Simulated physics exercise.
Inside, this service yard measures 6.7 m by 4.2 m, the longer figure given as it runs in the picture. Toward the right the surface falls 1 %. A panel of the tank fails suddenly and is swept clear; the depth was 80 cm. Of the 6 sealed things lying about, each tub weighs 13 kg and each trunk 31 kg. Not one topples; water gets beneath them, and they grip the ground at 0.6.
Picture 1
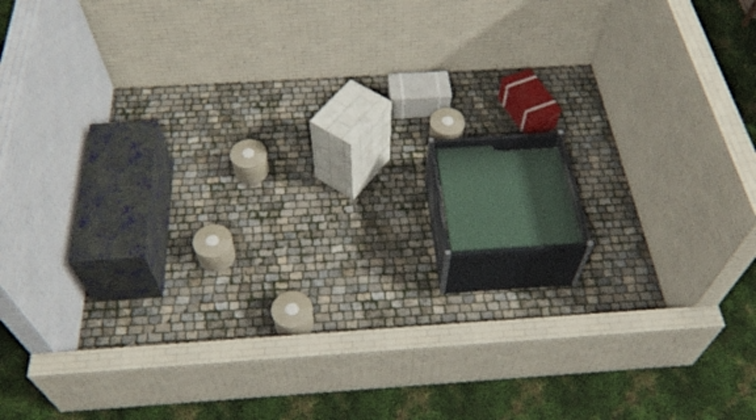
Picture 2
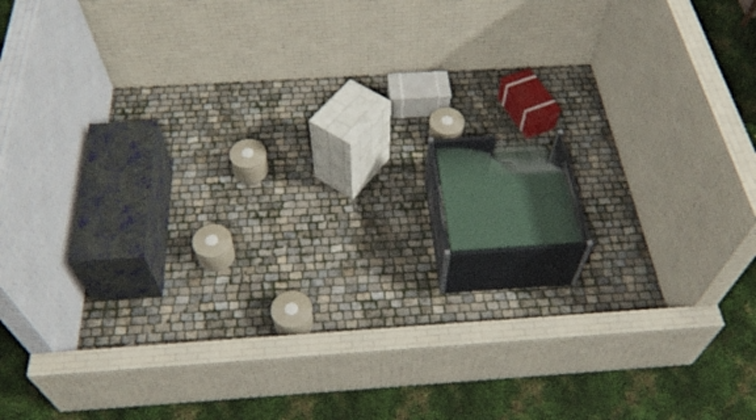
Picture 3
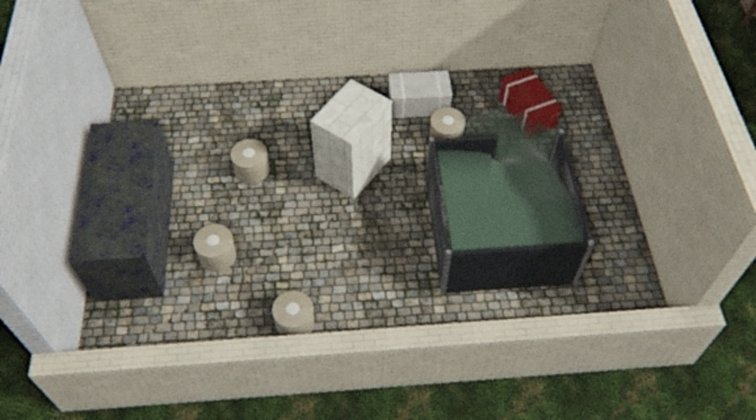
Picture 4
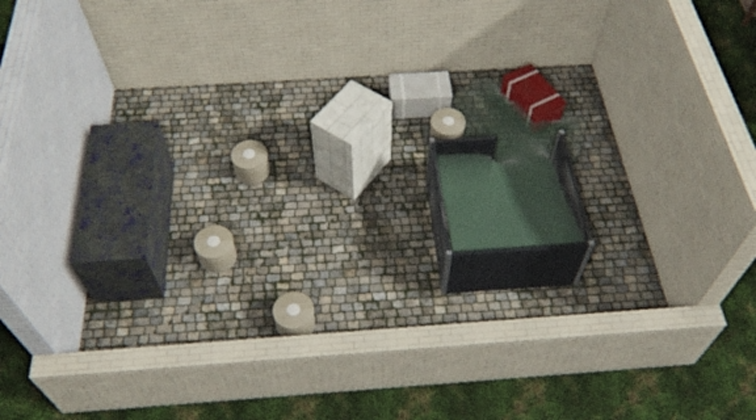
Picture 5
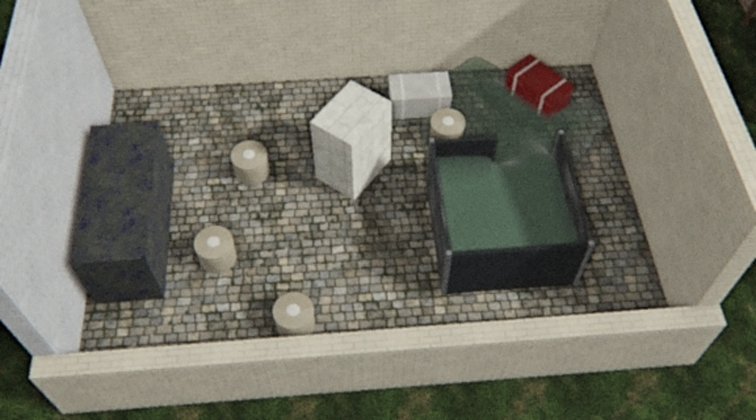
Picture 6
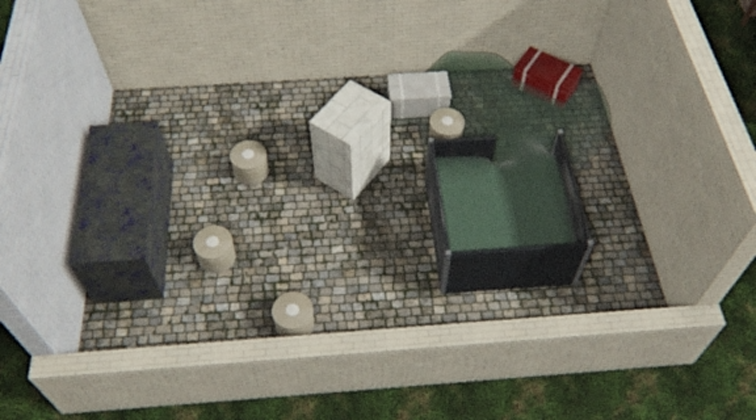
In a walled, cobbled service yard, a dark-sided tank of green water stands full at the right until part of its back side gives way. Water pours through the gap and spreads over the back right corner, and the red trunk there turns and shifts slightly toward the back wall.
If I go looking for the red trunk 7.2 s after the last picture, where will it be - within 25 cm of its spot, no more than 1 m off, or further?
You'll find it further than 1 m off.
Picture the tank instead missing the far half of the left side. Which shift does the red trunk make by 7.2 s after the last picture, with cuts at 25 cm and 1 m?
In that scenario the red trunk would have stayed in place.
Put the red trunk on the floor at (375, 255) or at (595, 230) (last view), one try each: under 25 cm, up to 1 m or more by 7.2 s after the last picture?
Run one, it remains planted; run two, it gets swept far.
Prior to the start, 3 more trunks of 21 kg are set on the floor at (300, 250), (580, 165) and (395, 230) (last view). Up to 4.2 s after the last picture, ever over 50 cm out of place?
Spot by spot, in turn: Falls short, exceeds it, falls short.
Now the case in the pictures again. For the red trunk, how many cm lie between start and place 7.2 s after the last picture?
Around 300 cm from where it started.
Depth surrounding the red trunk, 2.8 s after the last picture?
Depth: About 21 cm.
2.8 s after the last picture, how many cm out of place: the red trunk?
Around 60 cm from the start by that time.
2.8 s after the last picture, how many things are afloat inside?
Then: 1.
Then, 0.9 s after the last picture the red trunk is near (567, 51), 0.7 m from its start, afloat; 1 afloat.
Then, 2.8 s after the last picture the red trunk is near (581, 90), 0.6 m from its start, afloat; 1 afloat.
Then, 4.8 s after the last picture the red trunk is near (612, 219), 2.1 m from its start, aground; 0 afloat.
Then, 7.2 s after the last picture the red trunk is near (605, 278), 2.8 m from its start, afloat; 1 afloat.
